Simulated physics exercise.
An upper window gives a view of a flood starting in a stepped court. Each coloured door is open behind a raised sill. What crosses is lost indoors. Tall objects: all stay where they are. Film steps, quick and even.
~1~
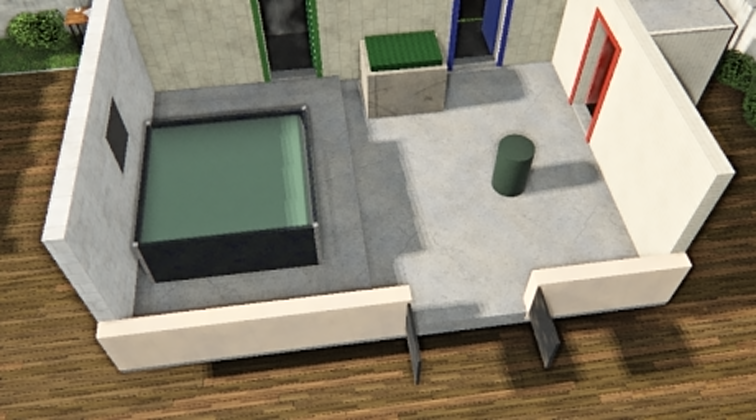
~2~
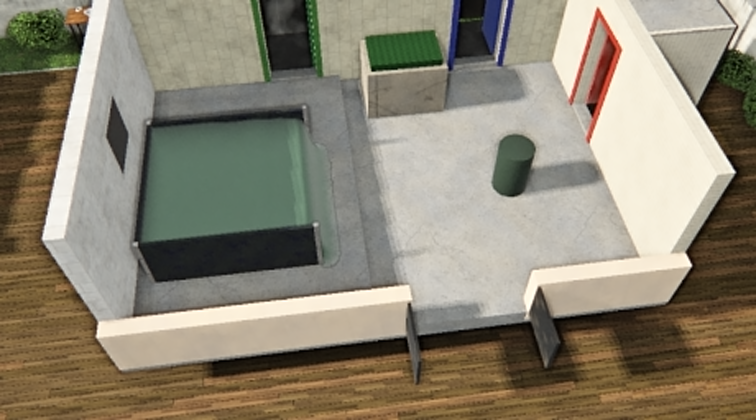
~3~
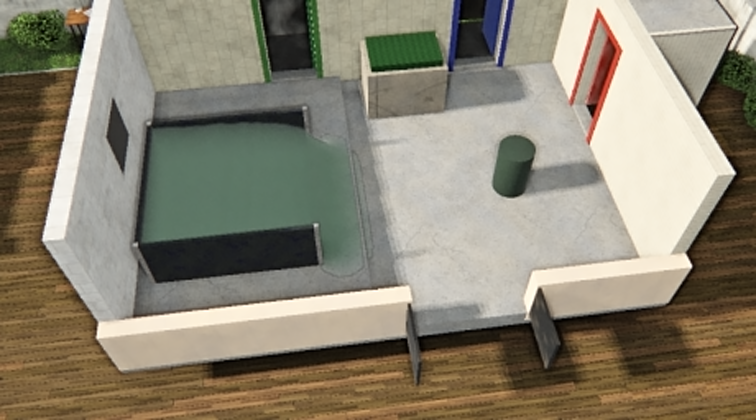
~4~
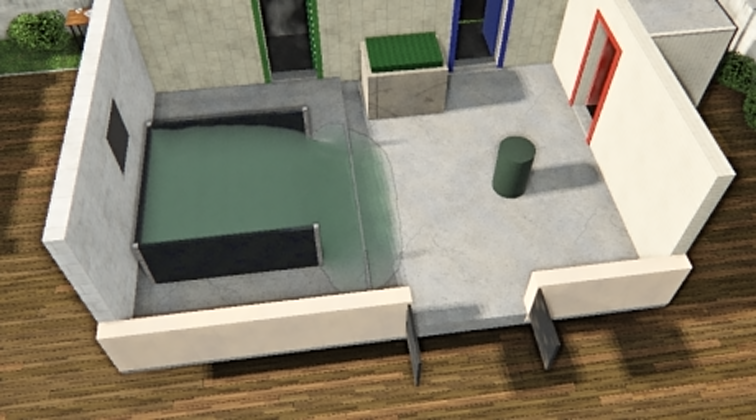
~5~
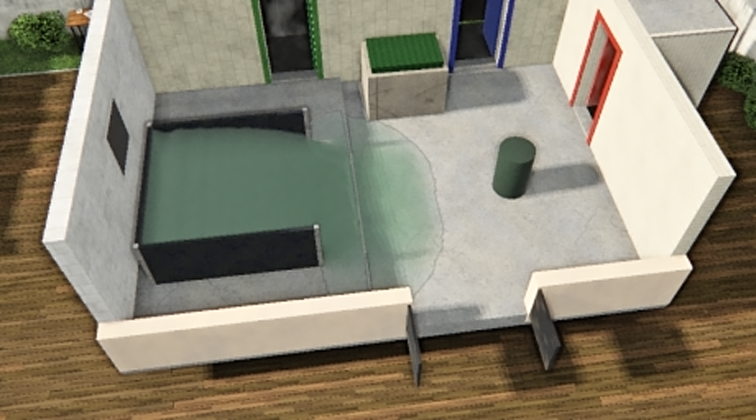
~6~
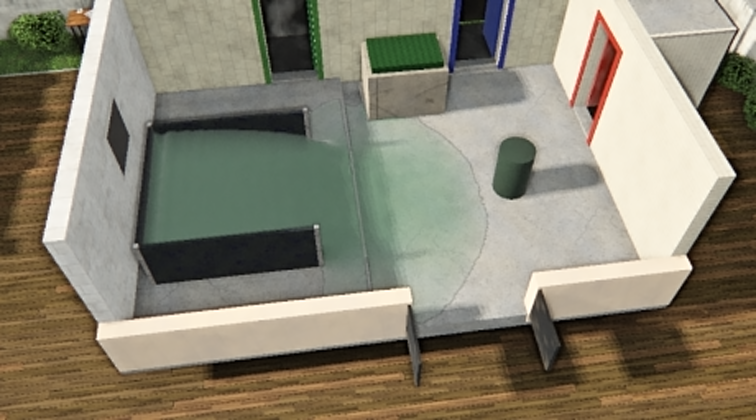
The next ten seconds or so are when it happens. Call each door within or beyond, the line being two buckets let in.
Red door - beyond; blue door - beyond; green door - within.
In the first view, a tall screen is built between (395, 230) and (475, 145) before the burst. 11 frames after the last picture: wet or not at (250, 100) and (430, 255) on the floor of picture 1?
In turn: Clear, flooded.
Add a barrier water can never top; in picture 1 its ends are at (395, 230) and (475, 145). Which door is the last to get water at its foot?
Last: The green-painted one.
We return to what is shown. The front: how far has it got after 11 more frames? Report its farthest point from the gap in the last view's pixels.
Roughly at (547, 66).
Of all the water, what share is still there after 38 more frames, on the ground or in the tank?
Some 72 per cent has not gone.
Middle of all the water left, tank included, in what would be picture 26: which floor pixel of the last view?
I'd point to (448, 192).
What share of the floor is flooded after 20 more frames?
I reckon 70 per cent or so.
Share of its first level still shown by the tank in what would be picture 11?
About 54 per cent.
A moment on, water covers 60 % of the floor; the red door wet at the sill, nothing in, the blue door not reached, the green door not reached.
Next, water covers 65 % of the floor; the red door far over two buckets in, the blue door not reached, the green door not reached.
Then, water covers 70 % of the floor; the red door far over two buckets in, the blue door under two buckets in, the green door not reached.
Later, water covers 75 % of the floor; the red door far over two buckets in, the blue door far over two buckets in, the green door wet at the sill, nothing in.
In the end, water covers 80 % of the floor; the red door far over two buckets in, the blue door far over two buckets in, the green door wet at the sill, nothing in.
